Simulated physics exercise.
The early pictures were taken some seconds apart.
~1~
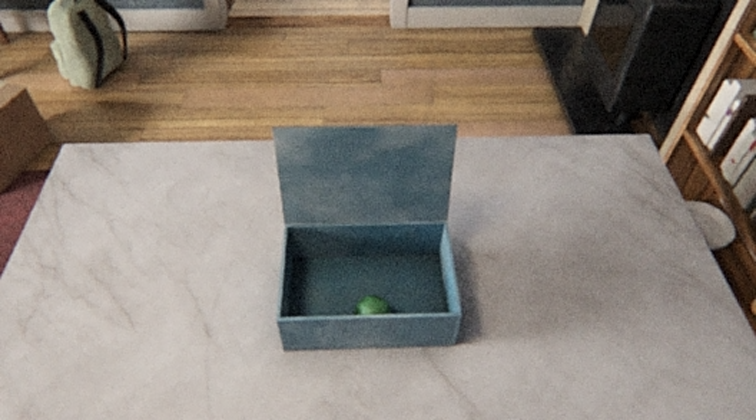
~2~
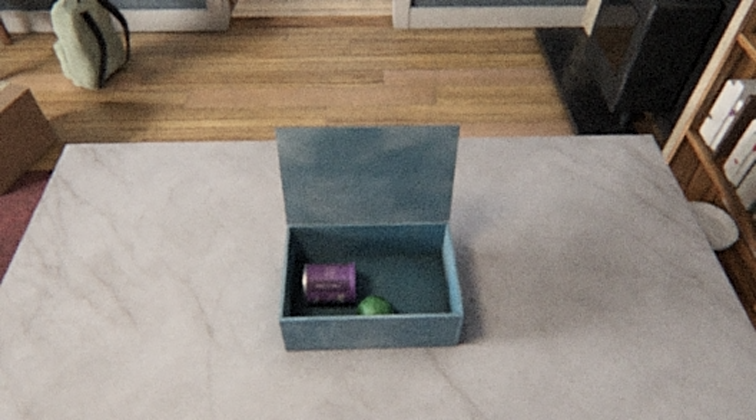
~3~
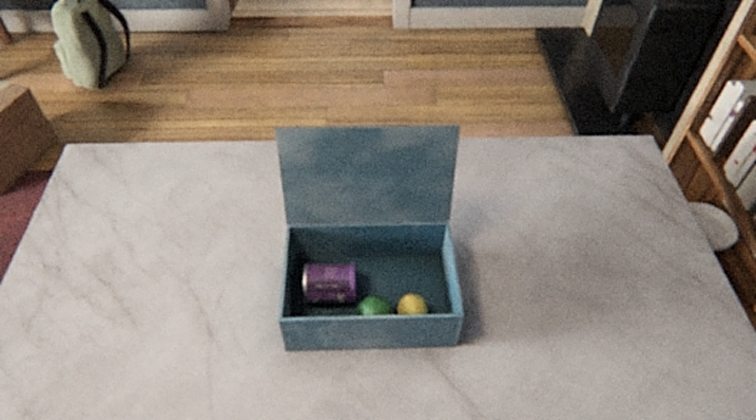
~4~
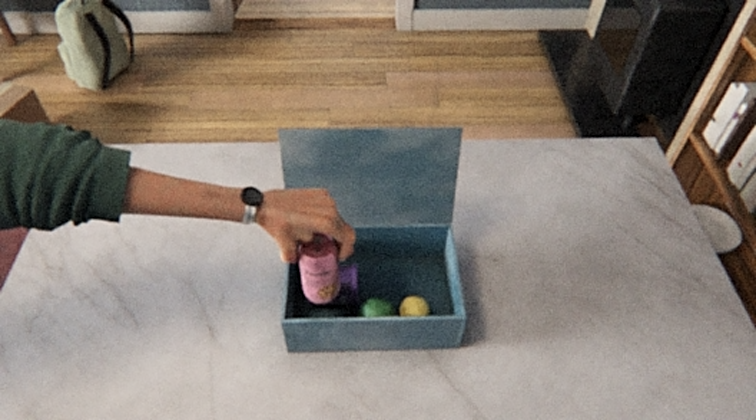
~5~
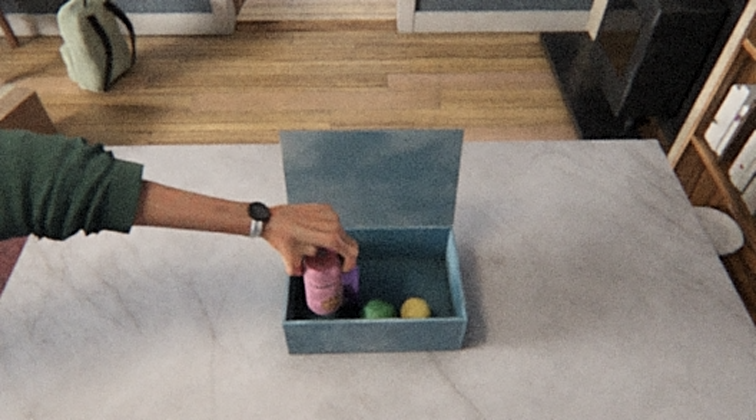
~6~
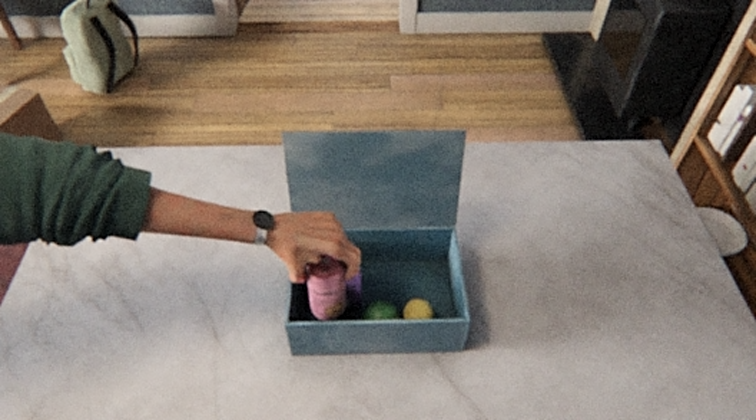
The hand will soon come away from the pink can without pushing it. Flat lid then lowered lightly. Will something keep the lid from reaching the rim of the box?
The lid stops partway.
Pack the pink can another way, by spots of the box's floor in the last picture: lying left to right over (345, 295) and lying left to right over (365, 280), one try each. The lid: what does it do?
With the first placement the lid lies closed; with the second it lies closed.
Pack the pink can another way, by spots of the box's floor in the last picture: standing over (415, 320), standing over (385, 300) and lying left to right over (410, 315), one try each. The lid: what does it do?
Closed, Open, Closed.
Then, 1.30 s on from there, lid 78° above the rim; pink can shifted about its own width near (330, 314).
Then, 1.90 s on from there, lid 32° above the rim; pink can shifted about its own width near (330, 314).
In the end, lid 11° above the rim; moved from the start, pink can; the other 3 unmoved. At the end, from the last picture's camera, pink can near (330, 314).
